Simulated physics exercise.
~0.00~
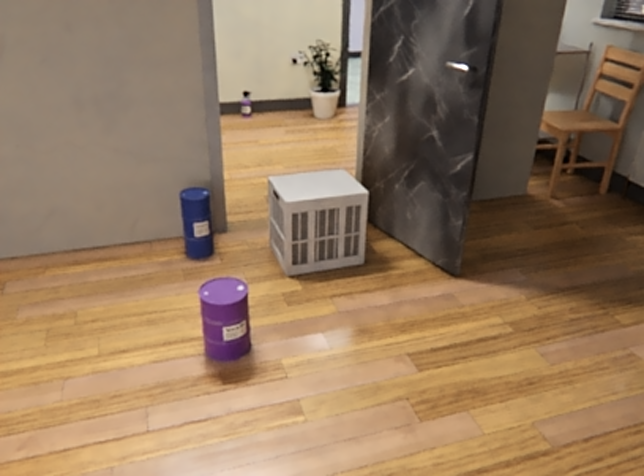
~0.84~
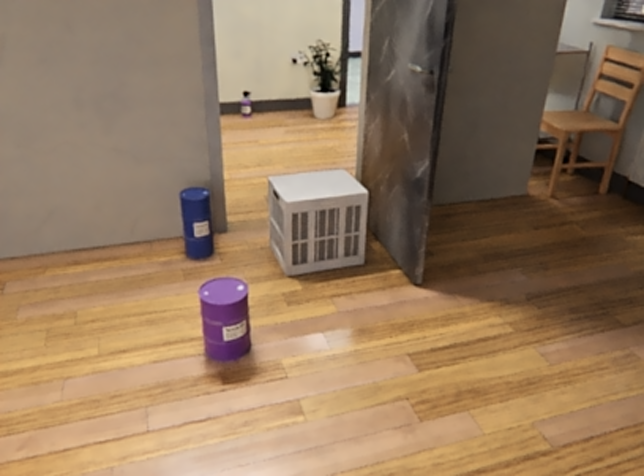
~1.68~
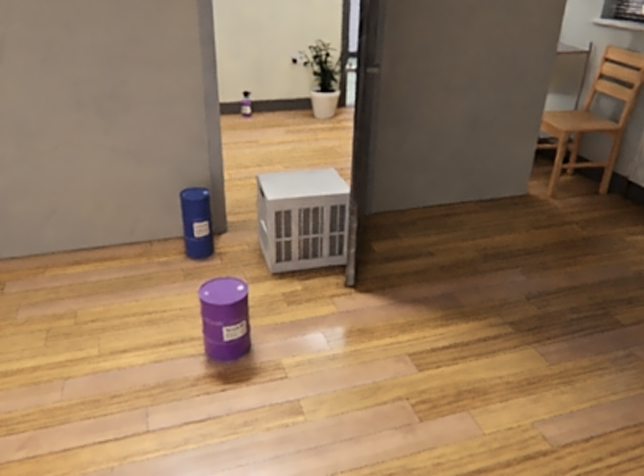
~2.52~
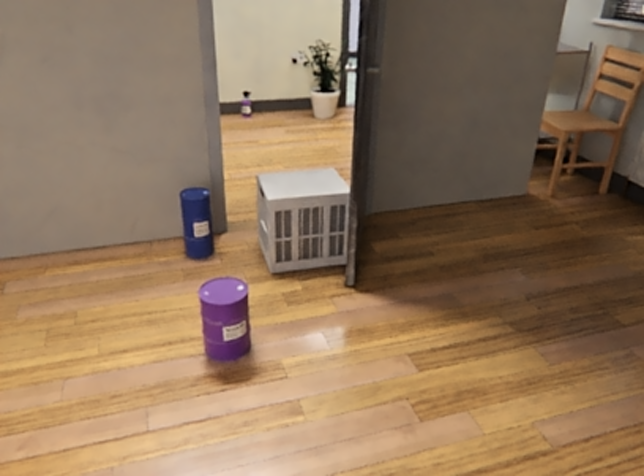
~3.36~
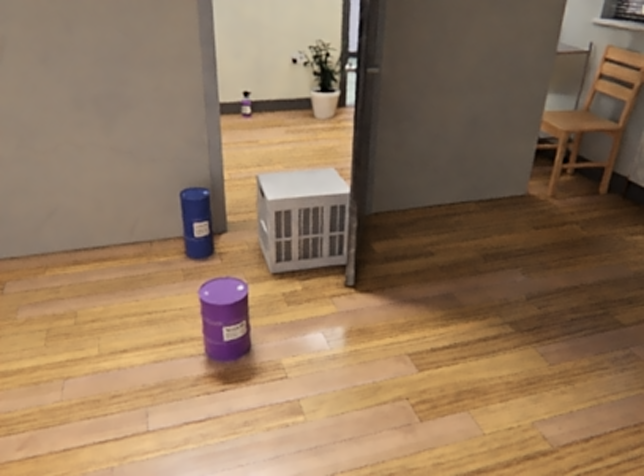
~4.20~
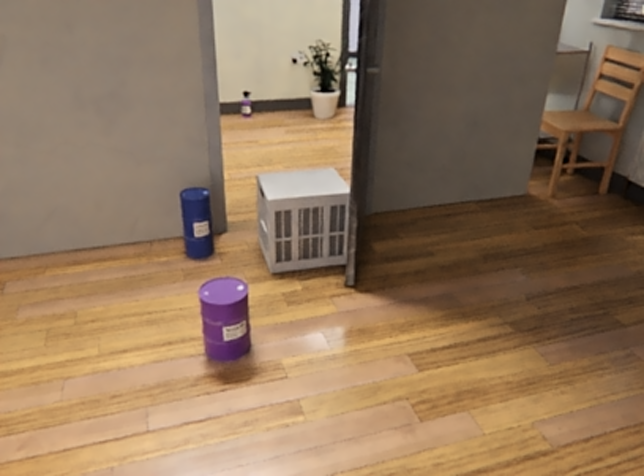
A dark marbled door stands wide open in a grey wall, seen from a fixed, slightly raised view across a wood-plank floor. A pale grey slatted chest sits in the doorway beside the door, with a blue canister to its left and a purple one nearer the front. A potted plant stands in the room beyond, and a wooden chair is at the right. The door swings left toward closing, meets the chest and shifts it slightly left. It stops there, still well open against the upright chest, while both canisters stay put.
